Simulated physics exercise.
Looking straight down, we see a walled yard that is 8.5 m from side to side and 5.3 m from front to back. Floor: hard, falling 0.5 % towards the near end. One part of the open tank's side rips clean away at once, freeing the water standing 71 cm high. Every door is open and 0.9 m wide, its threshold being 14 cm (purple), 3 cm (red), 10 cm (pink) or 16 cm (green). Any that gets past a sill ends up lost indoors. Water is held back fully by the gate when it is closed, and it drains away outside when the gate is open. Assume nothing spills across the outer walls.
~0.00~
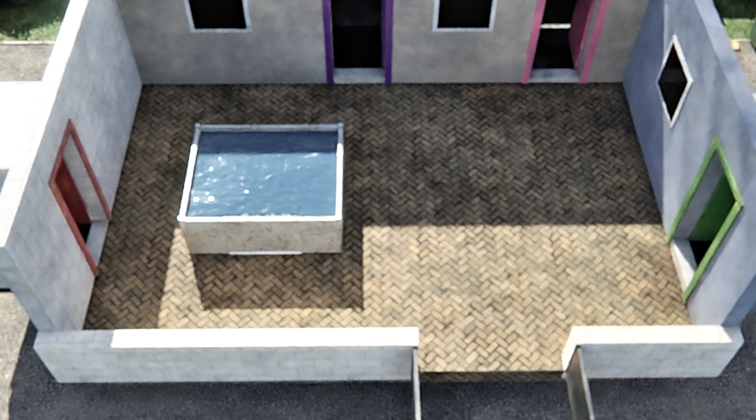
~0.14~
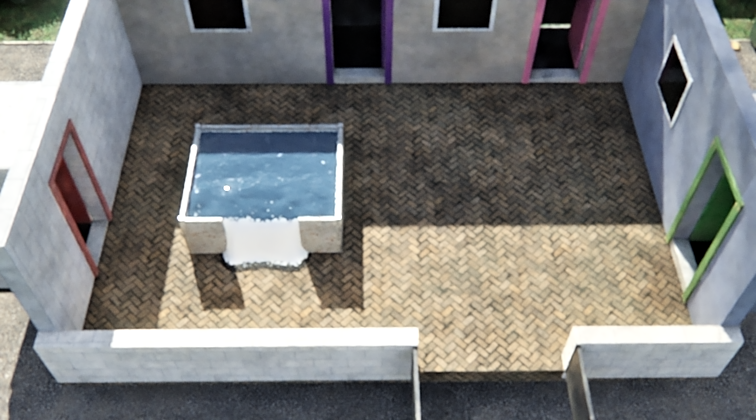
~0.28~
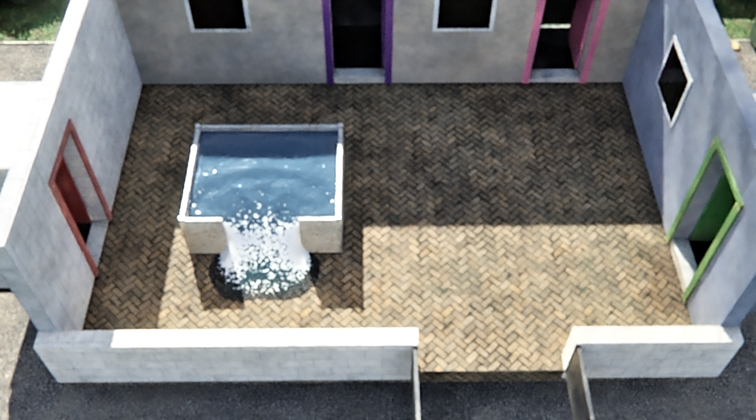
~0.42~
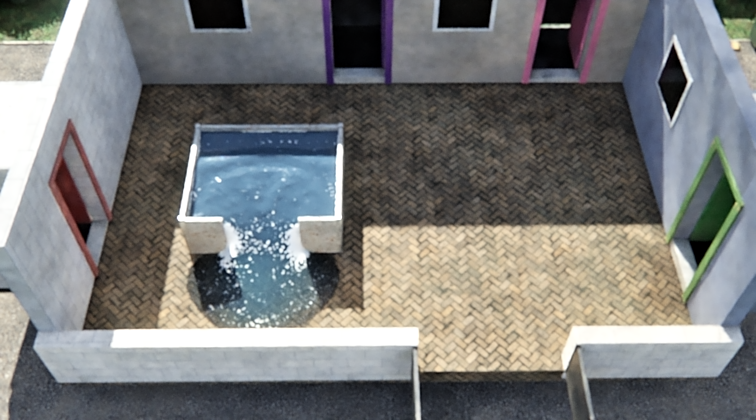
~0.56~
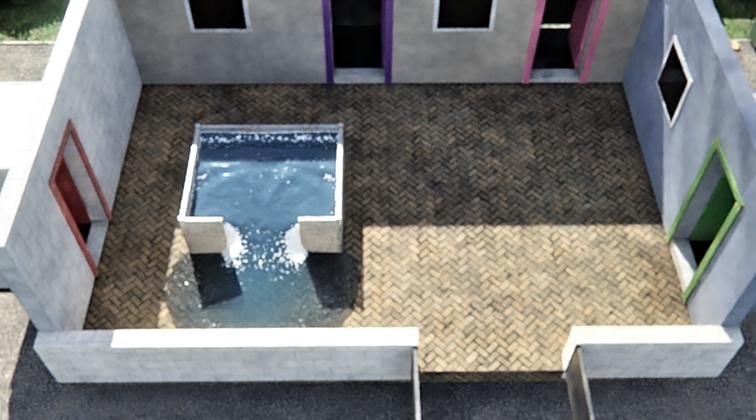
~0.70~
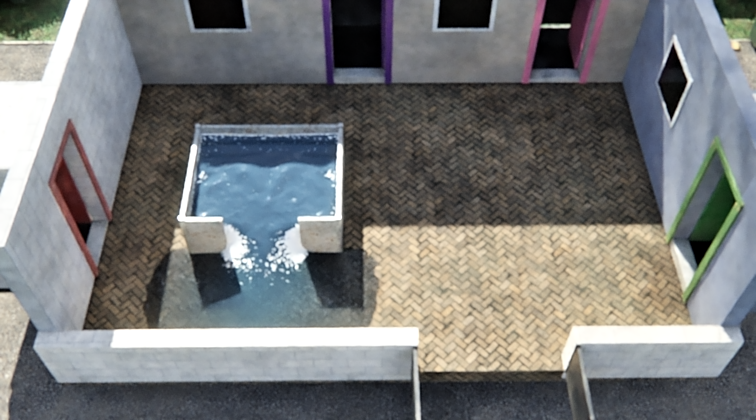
A walled yard paved in herringbone brick is seen from high above, with grey walls, a purple-framed and a pink-framed doorway at the back, a red one on the left and a green one on the right. An open, pale-walled tank of blue water stands left of centre, still at first. Part of its near side gives way, and white, foaming water pours out, spreading across the bricks towards the low front wall while the tank's surface ripples.
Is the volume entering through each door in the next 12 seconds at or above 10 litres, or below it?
Purple door: Below, red door: At or above, pink door: Below, green door: Below.
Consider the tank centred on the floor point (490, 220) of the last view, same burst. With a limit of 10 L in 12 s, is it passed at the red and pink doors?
So the red door keeps within it and the pink door keeps within it.
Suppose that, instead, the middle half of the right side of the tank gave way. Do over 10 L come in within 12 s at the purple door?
Then purple does not exceed it.
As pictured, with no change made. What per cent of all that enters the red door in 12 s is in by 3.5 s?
20 per cent, roughly.
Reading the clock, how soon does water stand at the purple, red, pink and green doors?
The front reaches purple at 5.5 s, red at 2.0 s, pink at 6.0 s, green at 3.0 s.
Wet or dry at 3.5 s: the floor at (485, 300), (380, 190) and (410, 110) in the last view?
First spot soaked, second bone dry, third bone dry.
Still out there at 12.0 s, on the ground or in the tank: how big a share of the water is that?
Around 90 percent of the water.
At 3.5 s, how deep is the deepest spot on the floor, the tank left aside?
Peak depth: Approx. 27 cm.
After 1.4 s water covers 15 % of the floor and is deepest (44 cm) near (250, 356); purple door not reached, red door not reached, pink door not reached, green door not reached.
After 2.2 s water covers 25 % of the floor and is deepest (40 cm) near (76, 358); purple door not reached, red door 6 cm at the sill, 0 L in, pink door not reached, green door not reached.
After 3.5 s water covers 55 % of the floor and is deepest (27 cm) near (250, 356); purple door not reached, red door 9 cm at the sill, 14 L in, pink door not reached, green door 13 cm at the sill, 0 L in.
After 7.0 s water covers 85 % of the floor and is deepest (16 cm) near (194, 88); purple door 3 cm at the sill, 0 L in, red door 6 cm at the sill, 58 L in, pink door 7 cm at the sill, 0 L in, green door 8 cm at the sill, 0 L in.
After 12.0 s water covers 95 % of the floor and is deepest (12 cm) near (657, 207); purple door 5 cm at the sill, 0 L in, red door 5 cm at the sill, 75 L in, pink door 6 cm at the sill, 0 L in, green door 4 cm at the sill, 0 L in.
